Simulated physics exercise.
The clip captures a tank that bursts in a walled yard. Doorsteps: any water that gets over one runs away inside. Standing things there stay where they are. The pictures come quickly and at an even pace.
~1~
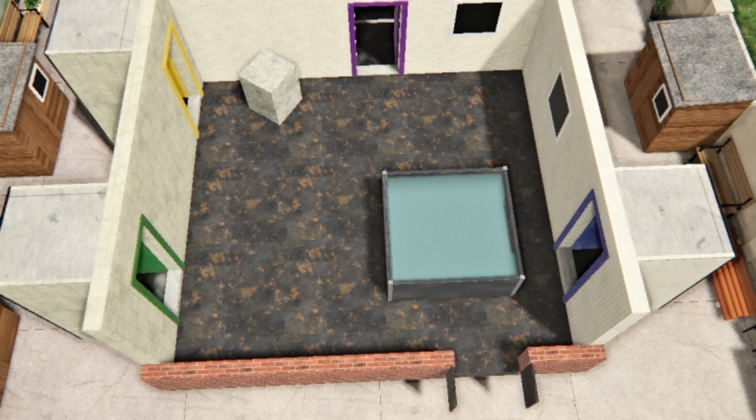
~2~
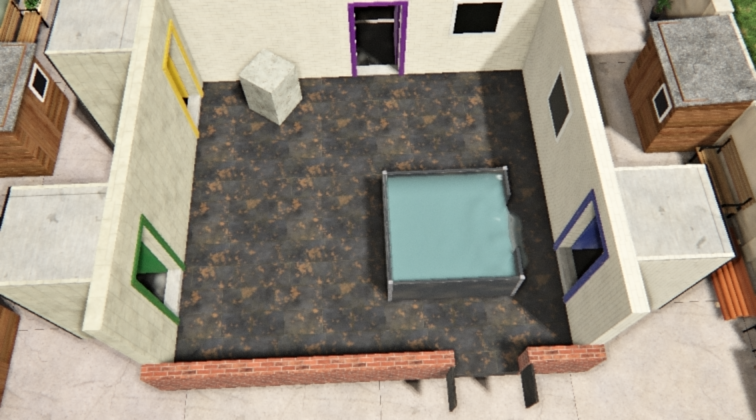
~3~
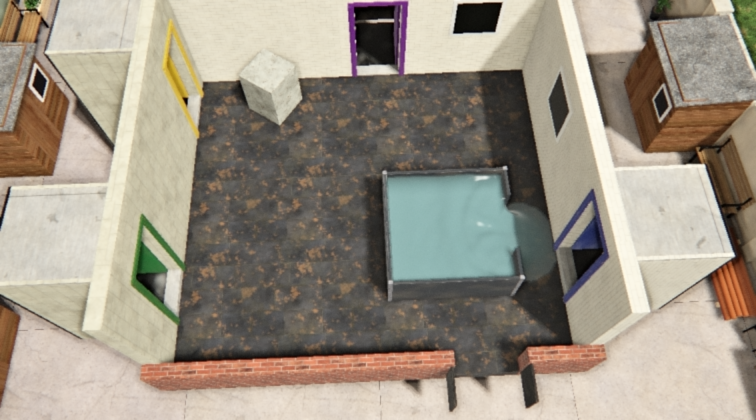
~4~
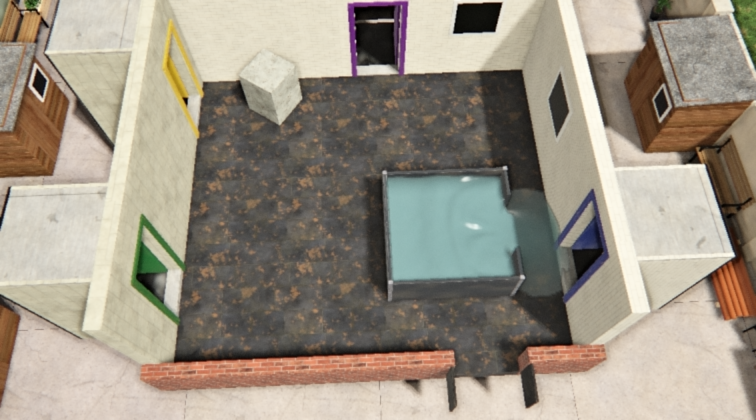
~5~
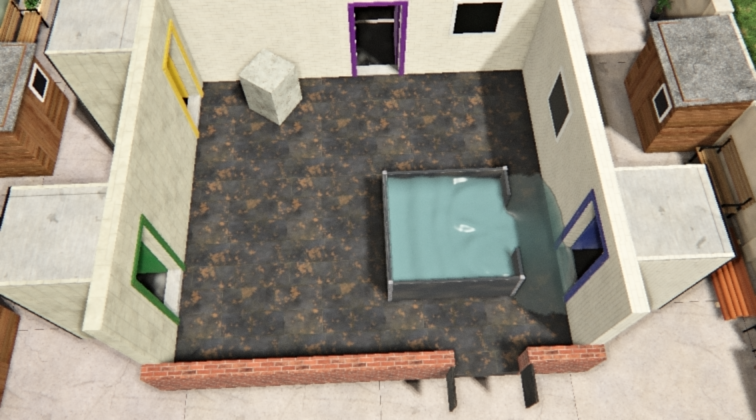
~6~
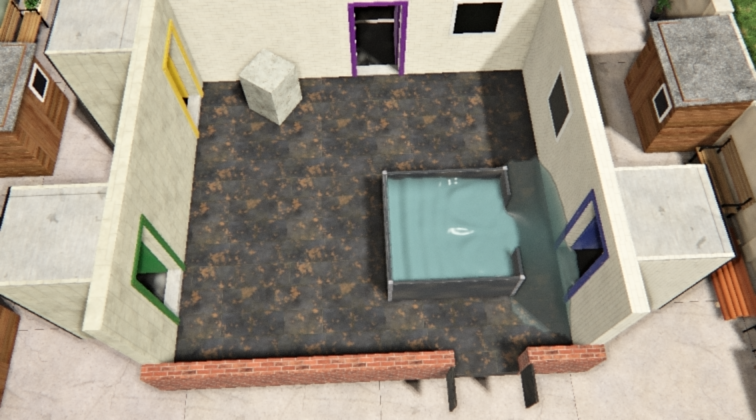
Water in an open, dark-edged tank lies still at first in a walled yard with dark, mottled ground, seen from high above. The tank stands right of centre near a blue-edged opening, with a pale block at upper left, yellow and green openings left, a purple doorway behind and low brick in front. Water pours through the tank's right side, then spreads along the right wall, while the camera stays still.
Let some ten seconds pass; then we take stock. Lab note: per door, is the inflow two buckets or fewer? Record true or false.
Green door true; blue door false; purple door false; yellow door true.
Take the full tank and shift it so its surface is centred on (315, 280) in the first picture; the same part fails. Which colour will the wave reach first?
Note: The door marked blue.
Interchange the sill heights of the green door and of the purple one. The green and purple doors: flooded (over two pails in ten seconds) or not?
Well, the green one tops the limit and the purple one remains within the limit.
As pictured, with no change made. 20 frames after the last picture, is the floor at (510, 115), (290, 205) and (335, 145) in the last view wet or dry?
In that order the points end up soaked, high and dry and high and dry.
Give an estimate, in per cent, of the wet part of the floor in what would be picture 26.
About 50 per cent.
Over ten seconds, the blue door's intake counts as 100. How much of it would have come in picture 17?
Estimate: Some 65 per cent.
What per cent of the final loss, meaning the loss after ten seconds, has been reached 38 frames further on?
Around 85 percent.
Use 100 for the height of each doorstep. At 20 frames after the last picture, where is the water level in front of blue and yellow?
Some 160 percent and then some 0 percent.
A moment on, water covers 15 % of the floor; the green door not reached, the blue door far over two buckets in, the purple door not reached, the yellow door not reached.
Next, water covers 30 % of the floor; the green door not reached, the blue door far over two buckets in, the purple door not reached, the yellow door not reached.
Then, water covers 50 % of the floor; the green door not reached, the blue door far over two buckets in, the purple door under two buckets in, the yellow door not reached.
Later, water covers 85 % of the floor; the green door wet at the sill, nothing in, the blue door far over two buckets in, the purple door over two buckets in, the yellow door wet at the sill, nothing in.
In the end, water covers 95 % of the floor; the green door wet at the sill, nothing in, the blue door far over two buckets in, the purple door over two buckets in, the yellow door wet at the sill, nothing in.
